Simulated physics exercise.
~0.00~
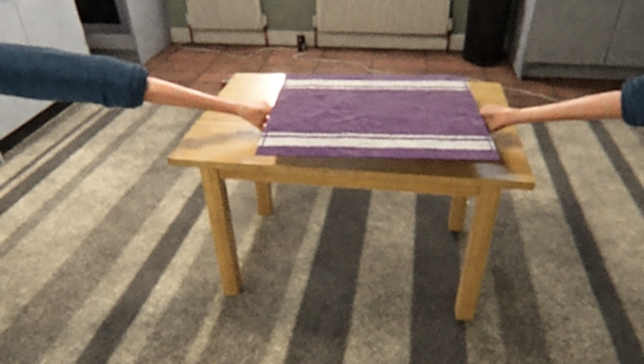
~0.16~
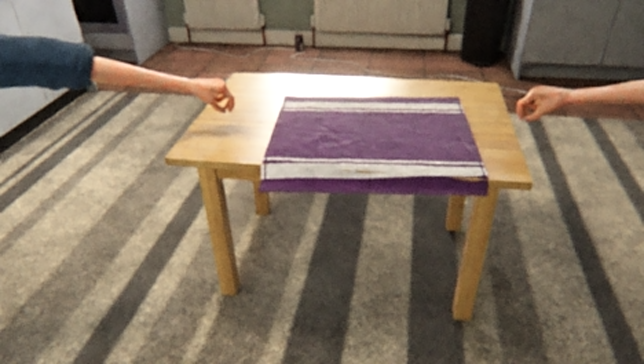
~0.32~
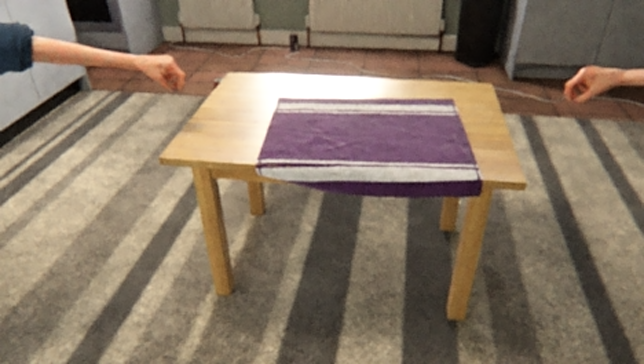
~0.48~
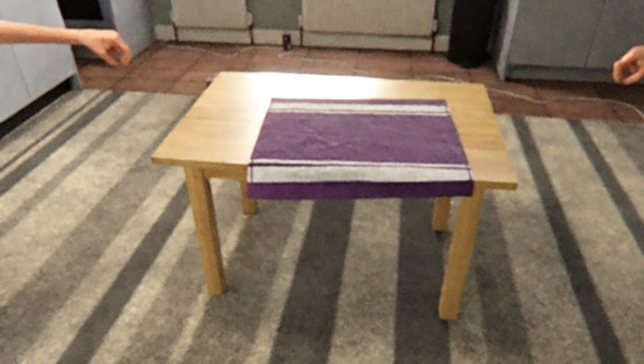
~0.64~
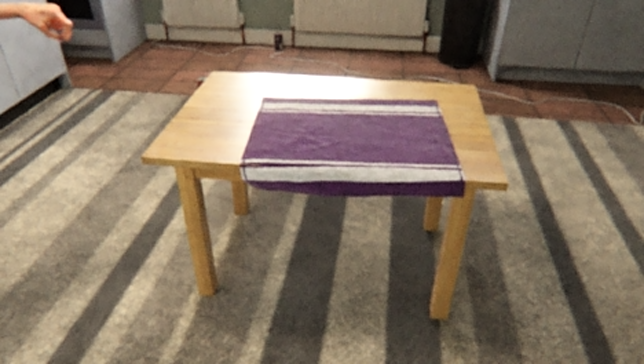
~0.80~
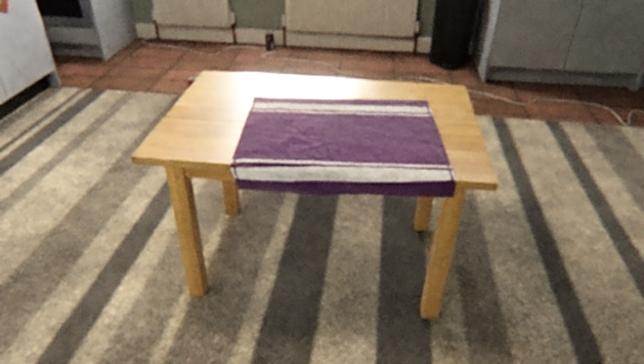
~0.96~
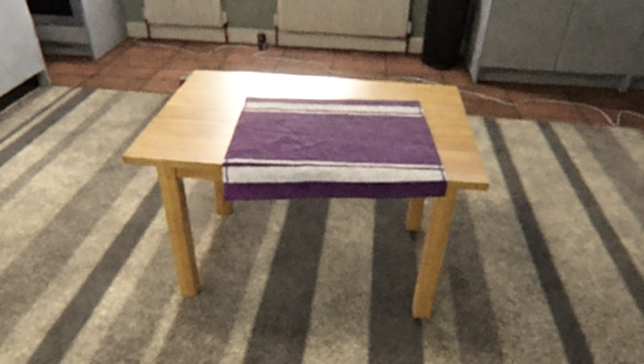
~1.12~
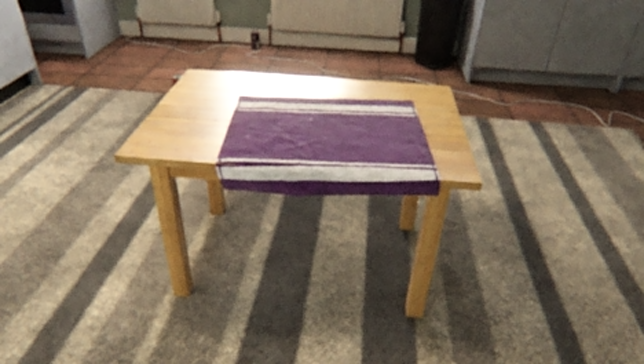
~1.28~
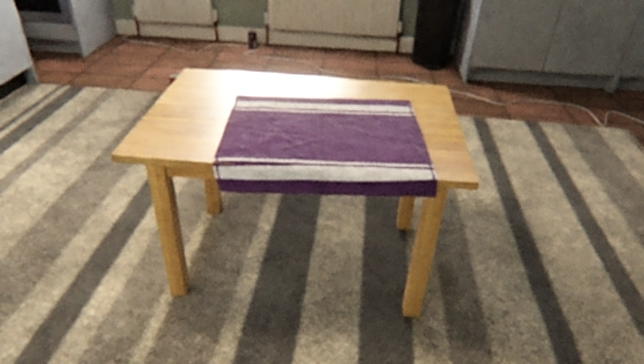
Two hands letting go of a purple striped cloth over a wooden table, withdrawing as it stays put, front edge overhanging.
